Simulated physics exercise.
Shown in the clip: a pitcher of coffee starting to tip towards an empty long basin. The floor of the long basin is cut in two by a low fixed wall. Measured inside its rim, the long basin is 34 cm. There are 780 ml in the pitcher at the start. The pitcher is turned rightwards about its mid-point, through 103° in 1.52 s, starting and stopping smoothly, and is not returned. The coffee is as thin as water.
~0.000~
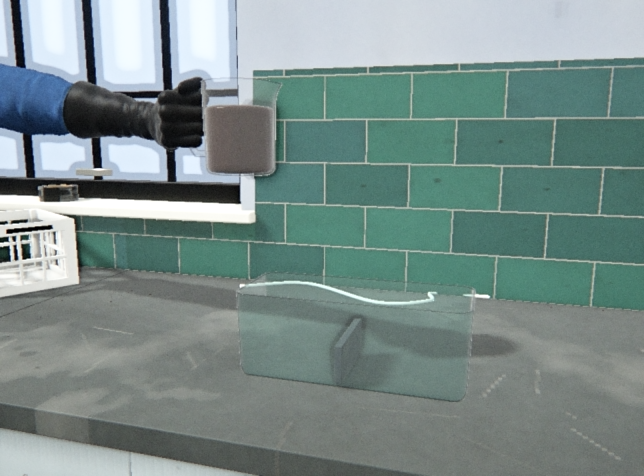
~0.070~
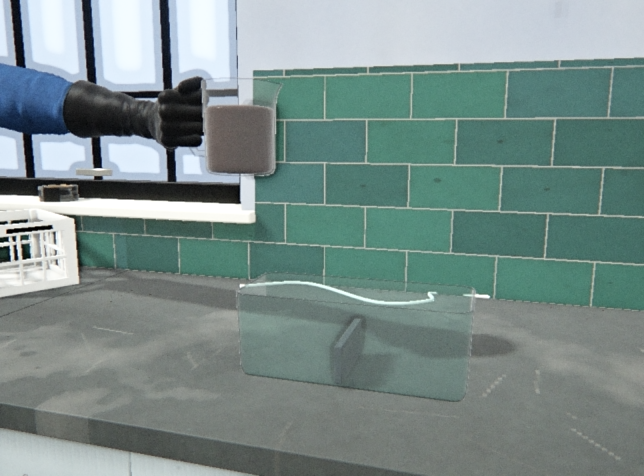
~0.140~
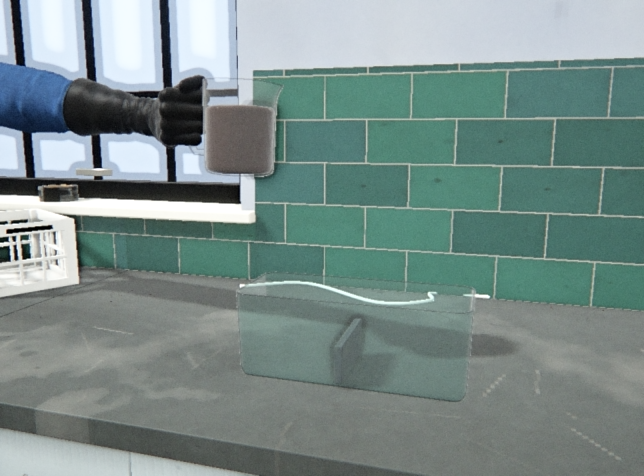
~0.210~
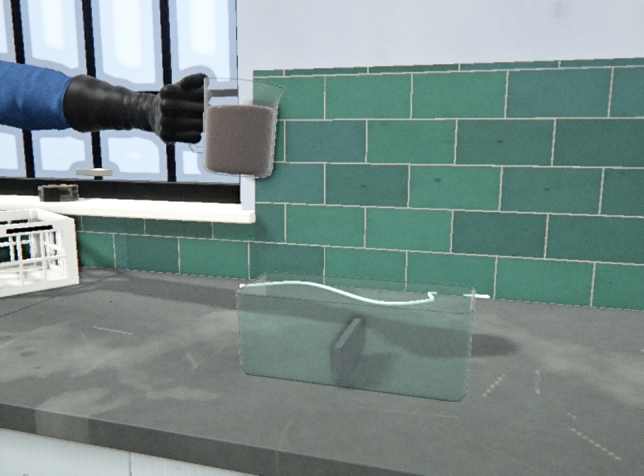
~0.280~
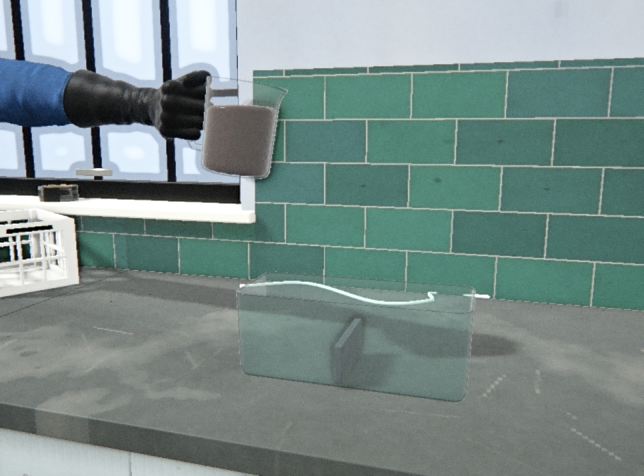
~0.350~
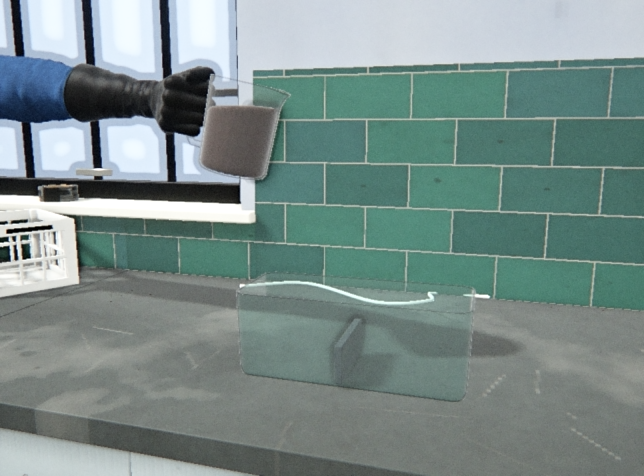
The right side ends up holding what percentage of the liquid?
About 58 in every hundred parts.
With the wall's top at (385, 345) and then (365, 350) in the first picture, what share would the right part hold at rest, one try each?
First 5, then 25 per cent.
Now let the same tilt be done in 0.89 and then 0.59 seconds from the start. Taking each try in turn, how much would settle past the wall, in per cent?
The first try gives around 50 percent, the second around 45 percent.
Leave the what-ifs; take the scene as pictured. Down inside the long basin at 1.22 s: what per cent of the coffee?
About 30 %.
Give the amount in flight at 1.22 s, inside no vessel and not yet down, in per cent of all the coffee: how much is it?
Estimate: About 30 in a hundred.
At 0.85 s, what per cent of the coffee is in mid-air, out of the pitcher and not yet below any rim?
Roughly 8 percent.
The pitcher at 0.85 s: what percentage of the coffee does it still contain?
Near 92 in a hundred.
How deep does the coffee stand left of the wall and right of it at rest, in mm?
Final levels - left approx 16 mm, right approx 20 mm.
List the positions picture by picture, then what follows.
It leans 0°; its right rim is at (281, 82); the coffee meets the walls at (211, 109) and (272, 108); the long basin's rim runs from (252, 283) to (474, 301); the wall's top is at (349, 333), in the first picture.
It leans 1°; its right rim is at (282, 83); the coffee meets the walls at (211, 109) and (273, 108), in the second picture.
It leans 2°; its right rim is at (283, 84); the coffee meets the walls at (212, 109) and (274, 109), in the third picture.
It leans 5°; its right rim is at (285, 86); the coffee meets the walls at (212, 109) and (274, 108), in the fourth picture.
It leans 8°; its right rim is at (287, 90); the coffee meets the walls at (213, 110) and (275, 109), in the fifth picture.
It leans 13°; its right rim is at (290, 94); the coffee meets the walls at (214, 110) and (278, 109), in the sixth picture.
Then, 0.85 s in, the tilt is 61° and 92 per cent is still to pour, 0 is left of the wall and 0 right of it.
Then, 1.22 s in, the tilt is 93° and 41 per cent is still to pour, 5 is left of the wall and 25 right of it.
Then, 1.60 s in, the tilt is 103° and 5 per cent is still to pour, 29 is left of the wall and 57 right of it.
Then, 2.02 s in, the tilt is 103° and 0 per cent is still to pour, 41 is left of the wall and 58 right of it.
Finally, 41 per cent lies left of the wall, 58 right of it and 1 outside.
